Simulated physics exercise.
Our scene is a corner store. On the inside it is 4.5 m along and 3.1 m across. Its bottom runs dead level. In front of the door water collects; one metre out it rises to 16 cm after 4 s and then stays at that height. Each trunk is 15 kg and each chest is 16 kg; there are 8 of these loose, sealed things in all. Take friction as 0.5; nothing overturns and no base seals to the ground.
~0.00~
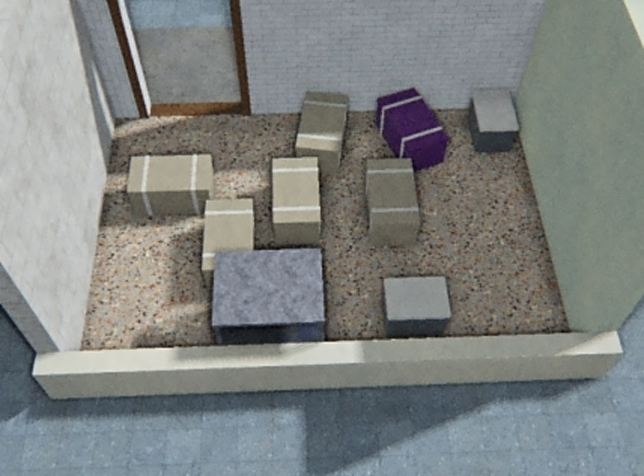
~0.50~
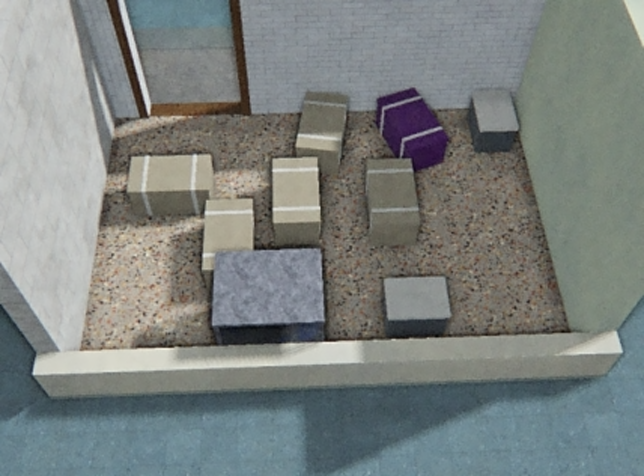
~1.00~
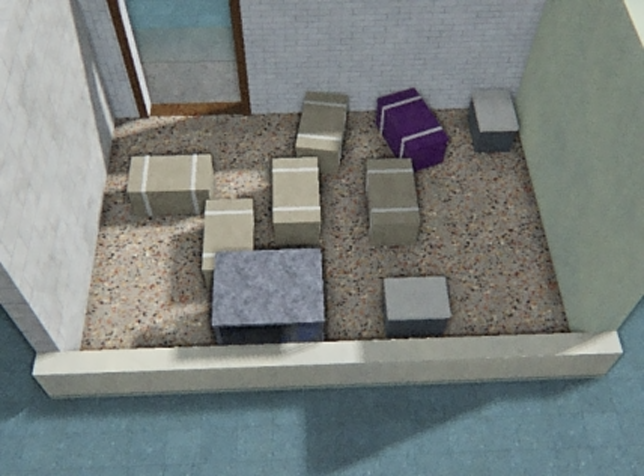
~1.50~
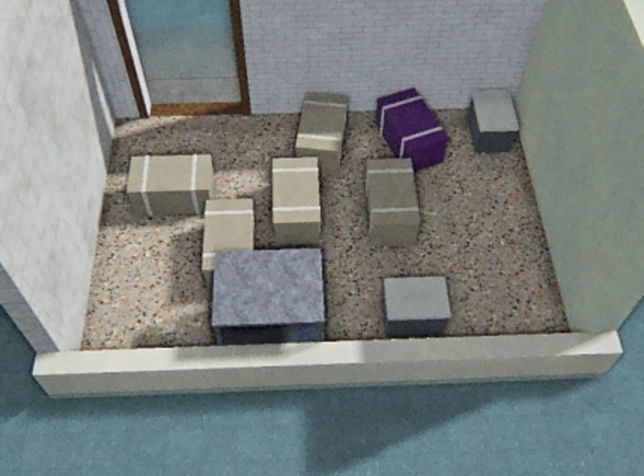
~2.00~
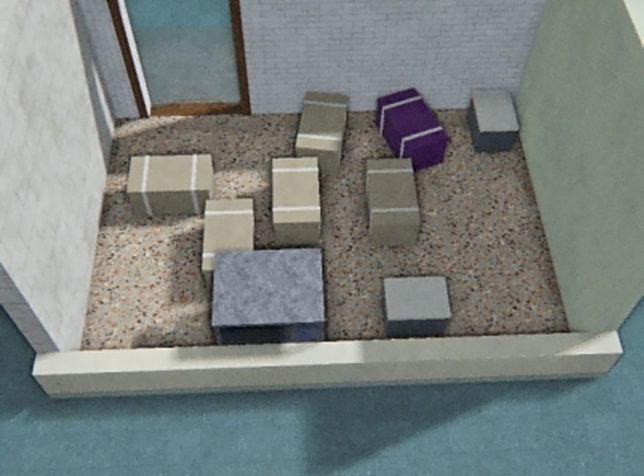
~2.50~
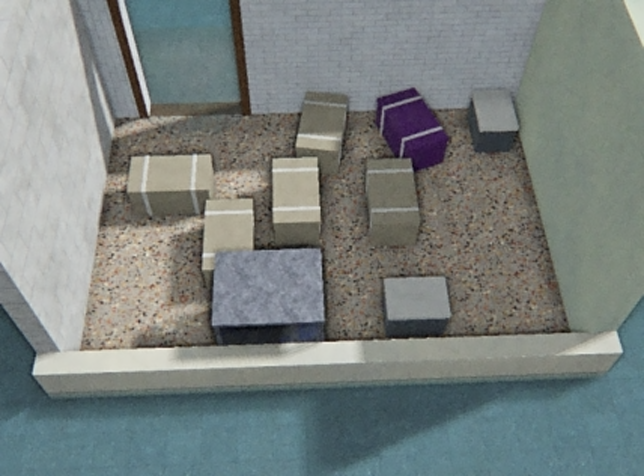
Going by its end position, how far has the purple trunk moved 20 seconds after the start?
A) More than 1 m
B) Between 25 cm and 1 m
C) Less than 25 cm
More than 1 m (A).
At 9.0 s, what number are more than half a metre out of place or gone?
Count then: 2.
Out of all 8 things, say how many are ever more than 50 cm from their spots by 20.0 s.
I make it 8.
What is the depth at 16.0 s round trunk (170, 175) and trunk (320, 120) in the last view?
Depths: Near 12 cm, then near 6 cm.
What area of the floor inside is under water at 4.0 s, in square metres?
Roughly 2.5 m2.
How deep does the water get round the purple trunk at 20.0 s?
10 cm or so.
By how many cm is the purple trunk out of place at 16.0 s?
About 40 cm.
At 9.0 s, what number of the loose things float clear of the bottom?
Just then, the number is 2.
After 4.0 s the purple trunk is near (412, 118), 0.0 m from its start, aground; 0 afloat.
After 9.0 s the purple trunk is near (412, 118), 0.0 m from its start, aground; 2 afloat.
After 16.0 s the purple trunk is near (379, 110), 0.4 m from its start, afloat; 8 afloat.
After 20.0 s the purple trunk is near (271, 202), 1.8 m from its start, afloat; 8 afloat.
